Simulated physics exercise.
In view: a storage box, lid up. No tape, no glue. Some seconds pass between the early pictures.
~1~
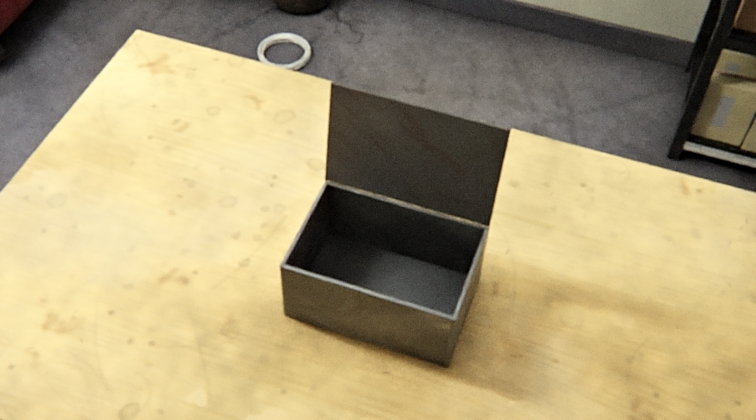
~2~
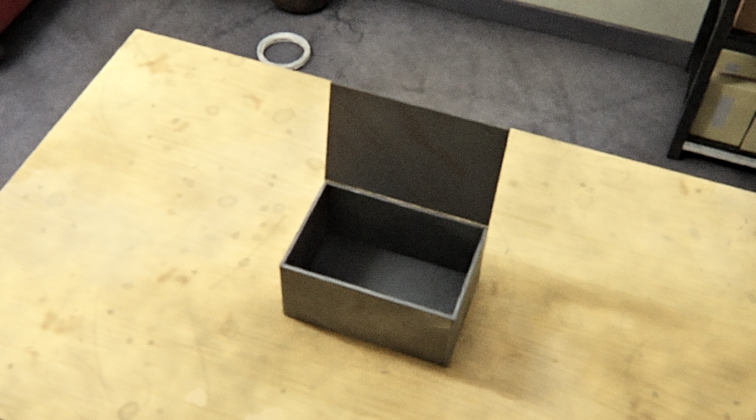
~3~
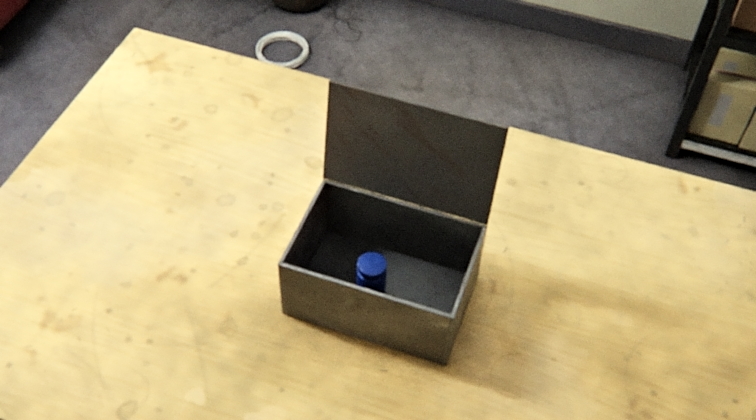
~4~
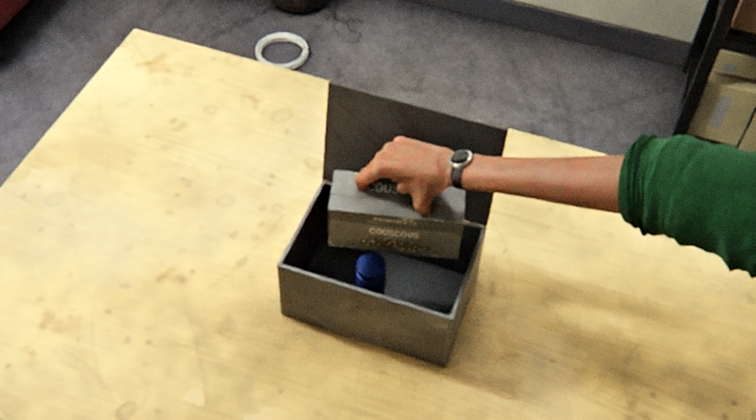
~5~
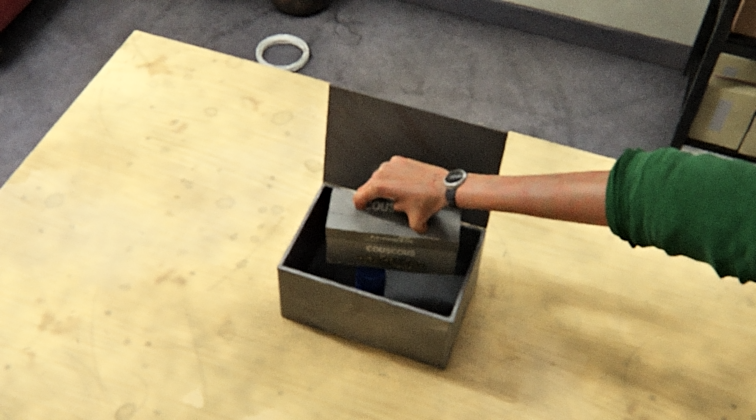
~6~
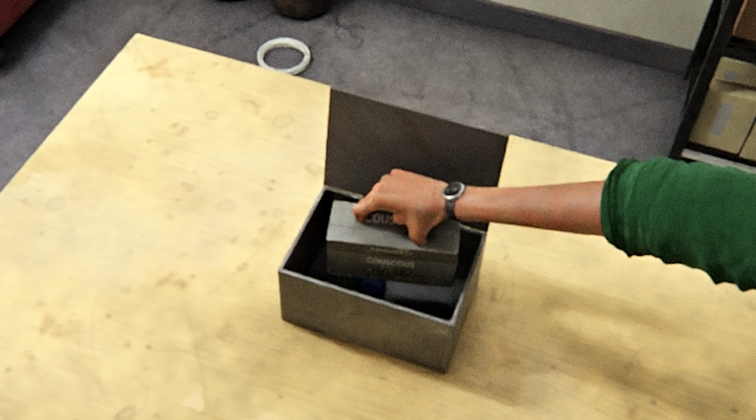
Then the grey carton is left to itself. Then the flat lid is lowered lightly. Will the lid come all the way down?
The lid sits on the rim.
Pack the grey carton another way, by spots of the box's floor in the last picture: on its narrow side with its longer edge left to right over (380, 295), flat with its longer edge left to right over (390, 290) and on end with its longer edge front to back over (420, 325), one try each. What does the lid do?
First try: It sits on the rim; second try: It closes; third try: It will not close.
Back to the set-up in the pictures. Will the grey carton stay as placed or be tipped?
It stays as placed.
Then, 0.90 s on from there, lid starting down; grey carton shifted a little near (372, 279); blue shaker shifted about its own width.
Then, 1.70 s on from there, lid 46° above the rim; grey carton shifted a little near (372, 279); blue shaker shifted about its own width.
In the end, lid shut; moved from the start, blue shaker and grey carton. At the end, from the last picture's camera, grey carton near (372, 279).
